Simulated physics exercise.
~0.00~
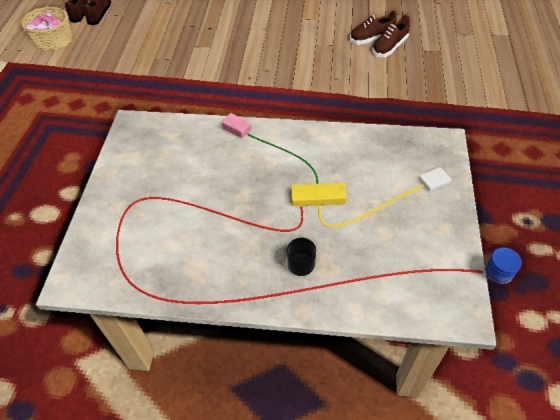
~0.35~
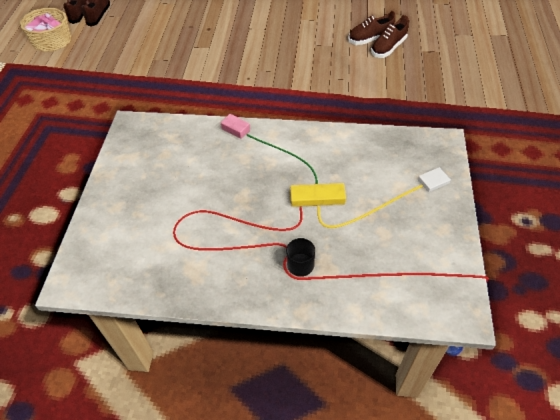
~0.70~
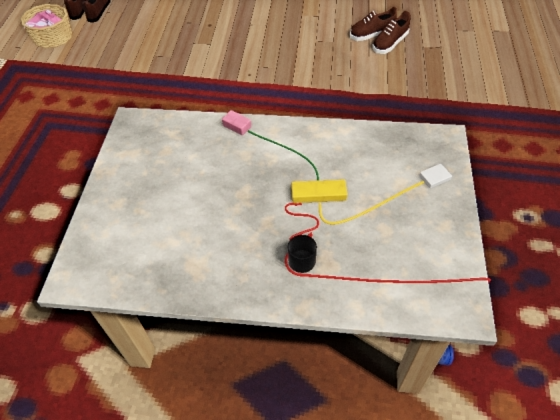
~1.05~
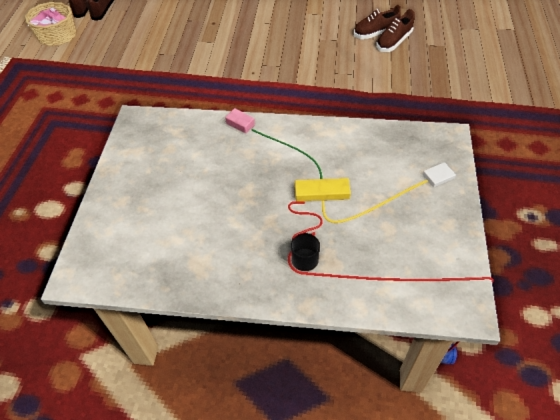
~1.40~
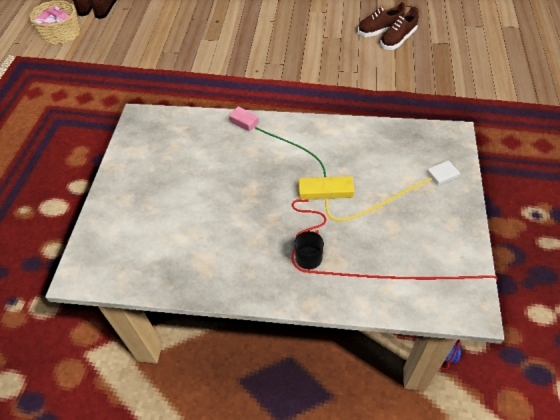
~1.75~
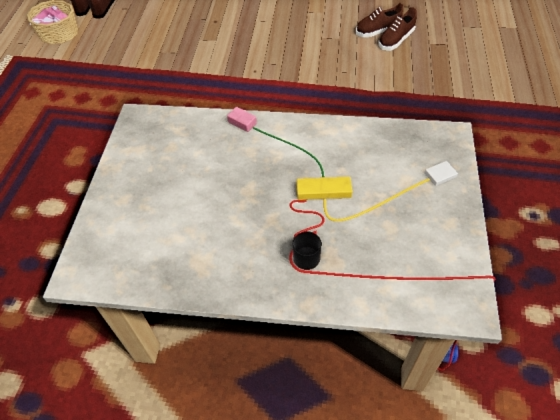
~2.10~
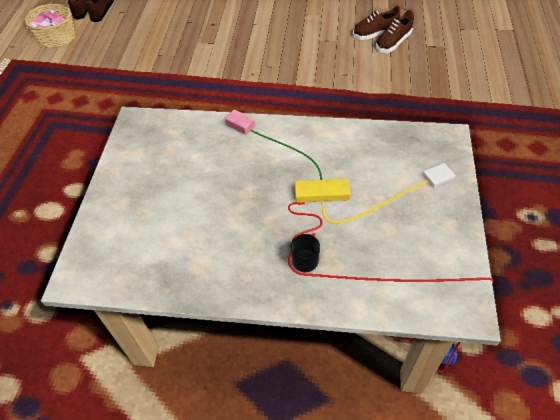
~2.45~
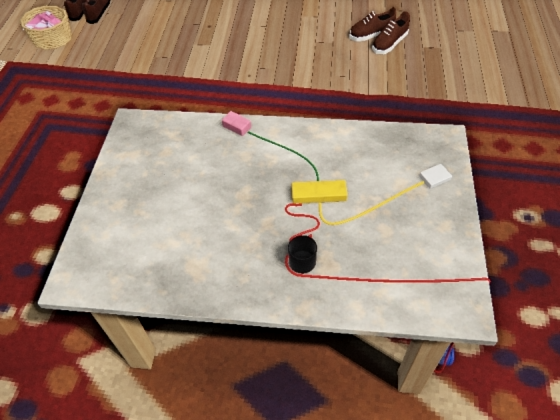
The footage shows a table with pink, white and yellow blocks joined by cables, as a blue cylinder drops off the right edge, dragging its red cable against a black mug. The cable ends bunched between block and mug and stretched over the edge, the other items staying put.
